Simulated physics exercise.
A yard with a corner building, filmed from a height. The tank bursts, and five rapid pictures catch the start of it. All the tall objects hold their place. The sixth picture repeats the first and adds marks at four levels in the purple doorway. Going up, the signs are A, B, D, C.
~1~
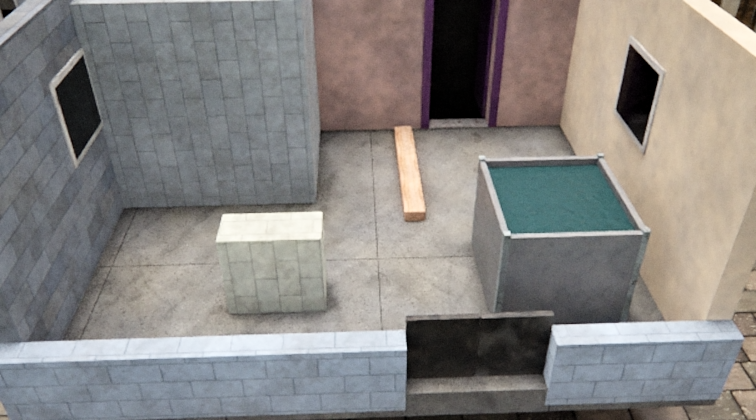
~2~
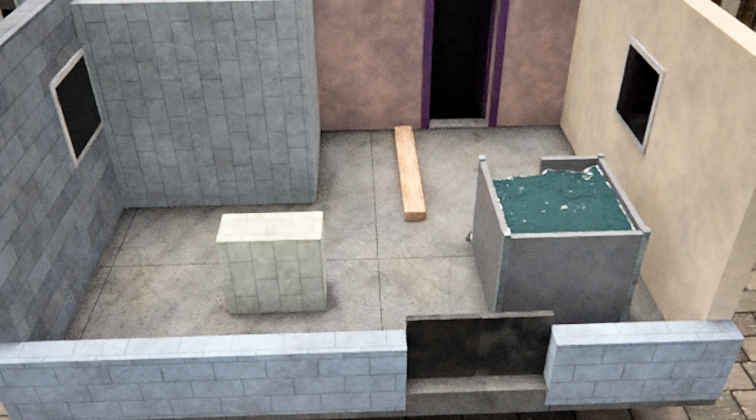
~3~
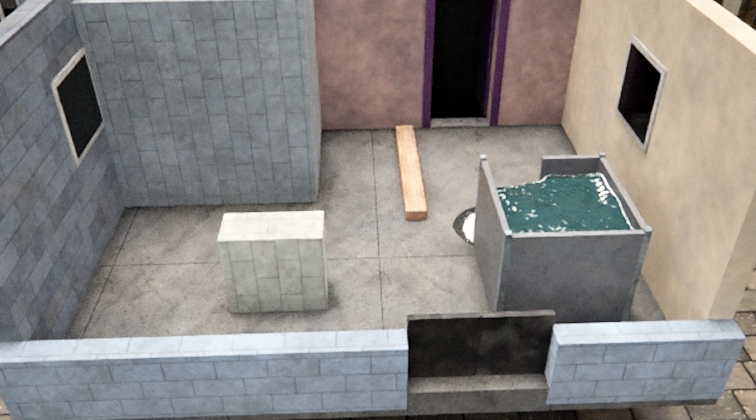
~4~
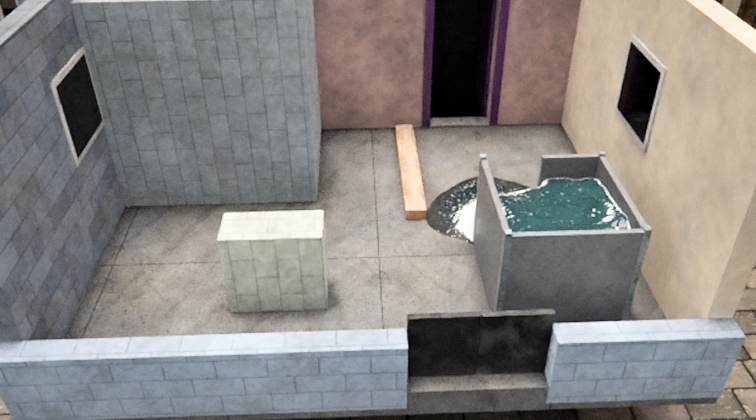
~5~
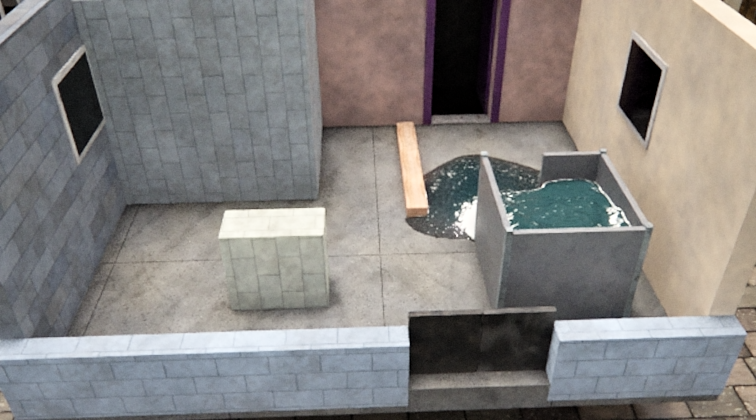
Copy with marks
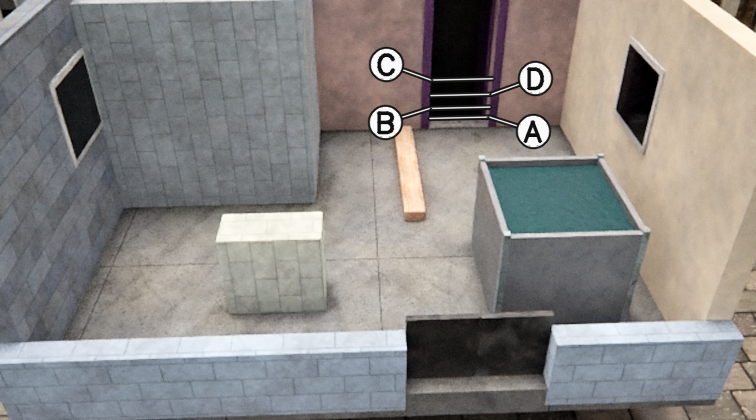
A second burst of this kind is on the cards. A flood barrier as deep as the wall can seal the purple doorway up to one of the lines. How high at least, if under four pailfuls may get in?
B is the one.
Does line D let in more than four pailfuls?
No, that is safe.
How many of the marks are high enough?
Three of them.
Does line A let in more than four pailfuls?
Yes.
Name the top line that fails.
A it is.
In white, A at (459, 117); B at (460, 107); C at (462, 79); D at (460, 94); from the bottom up A, B, D, C.
Choosing A, about 14 bucketfuls get in.
Choosing B, a bucket or two gets in.
Choosing C, nothing gets over.
Choosing D, nothing gets over.
